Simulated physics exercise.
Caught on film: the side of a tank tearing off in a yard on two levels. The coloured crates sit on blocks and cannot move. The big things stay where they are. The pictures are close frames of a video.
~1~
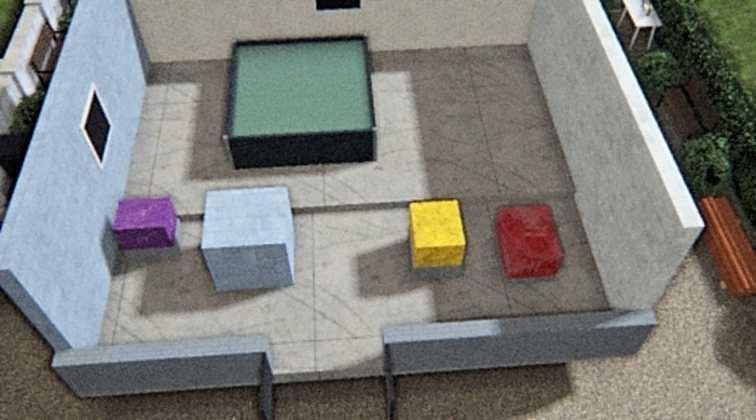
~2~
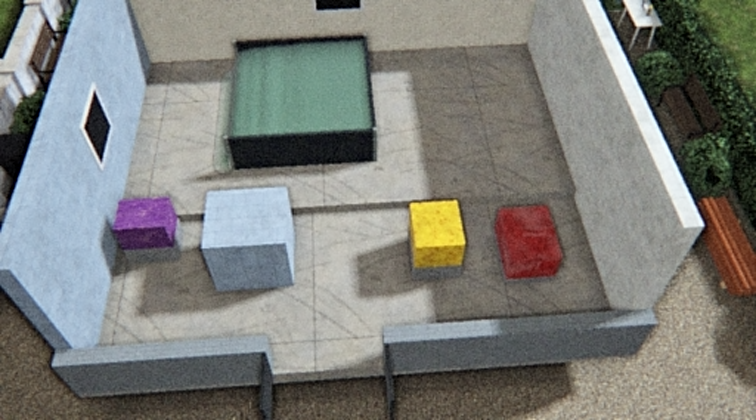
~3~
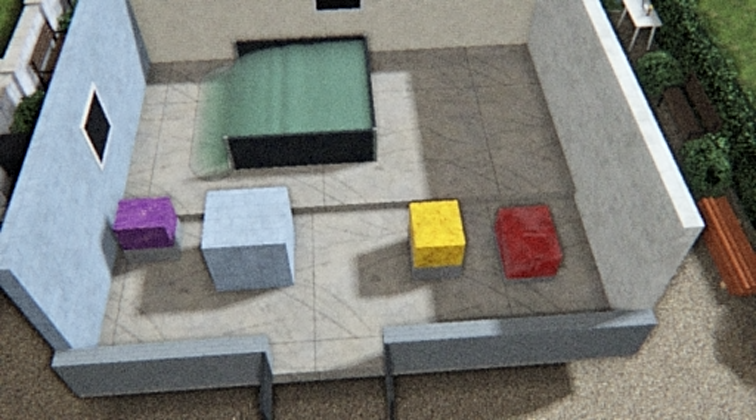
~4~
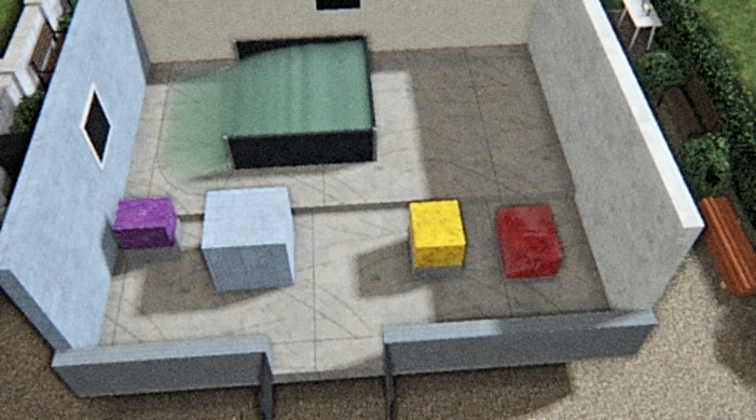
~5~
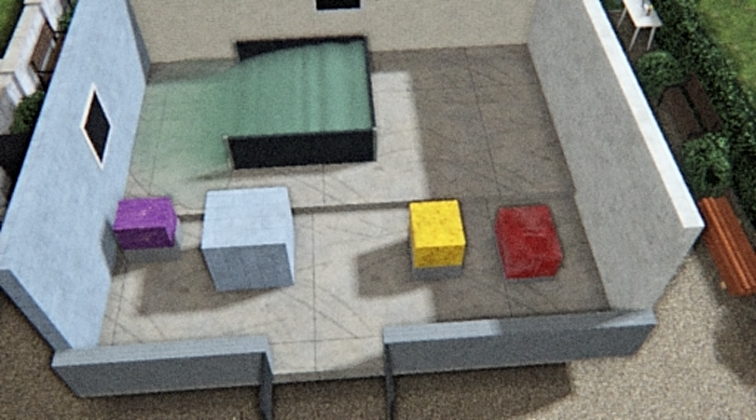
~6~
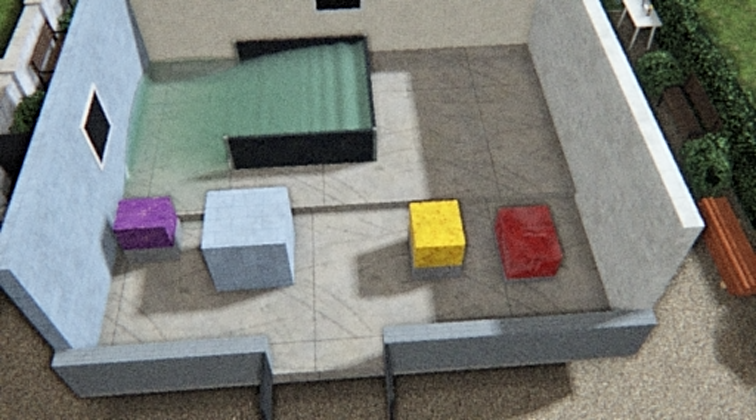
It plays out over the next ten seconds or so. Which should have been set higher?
In the end: The purple crate is soaked; the yellow crate keeps dry; the red crate is soaked.
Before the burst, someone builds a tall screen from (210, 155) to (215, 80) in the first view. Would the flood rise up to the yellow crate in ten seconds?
One by one: Yellow crate remains dry.
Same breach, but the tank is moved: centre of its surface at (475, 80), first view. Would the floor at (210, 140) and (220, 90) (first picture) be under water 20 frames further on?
In that order: Awash, under water.
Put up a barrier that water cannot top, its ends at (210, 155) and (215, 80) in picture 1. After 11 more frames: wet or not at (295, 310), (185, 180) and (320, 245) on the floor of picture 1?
As listed: Not flooded, awash, no water.
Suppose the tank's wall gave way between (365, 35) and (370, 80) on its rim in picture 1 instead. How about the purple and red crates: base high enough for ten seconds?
Then: The purple one is spared, the red one is wetted.
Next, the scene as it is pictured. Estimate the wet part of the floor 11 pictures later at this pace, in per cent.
Near 25 in a hundred.
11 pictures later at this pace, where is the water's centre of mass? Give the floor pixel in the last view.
I would point to (221, 126).
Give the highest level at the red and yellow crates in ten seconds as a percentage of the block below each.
In turn 160 and 50 per cent.
A moment on, water covers 20 % of the floor; the purple crate water round its plinth, the yellow crate not reached, the red crate not reached.
Next, water covers 25 % of the floor; the purple crate water round its plinth, the yellow crate not reached, the red crate not reached.
Then, water covers 45 % of the floor; the purple crate water round its plinth, the yellow crate water round its plinth, the red crate not reached.
Later, water covers 80 % of the floor; the purple crate water round its plinth, the yellow crate water round its plinth, the red crate water round its plinth.
In the end, water covers 85 % of the floor; the purple crate was topped, the yellow crate stayed above the water, the red crate was topped.
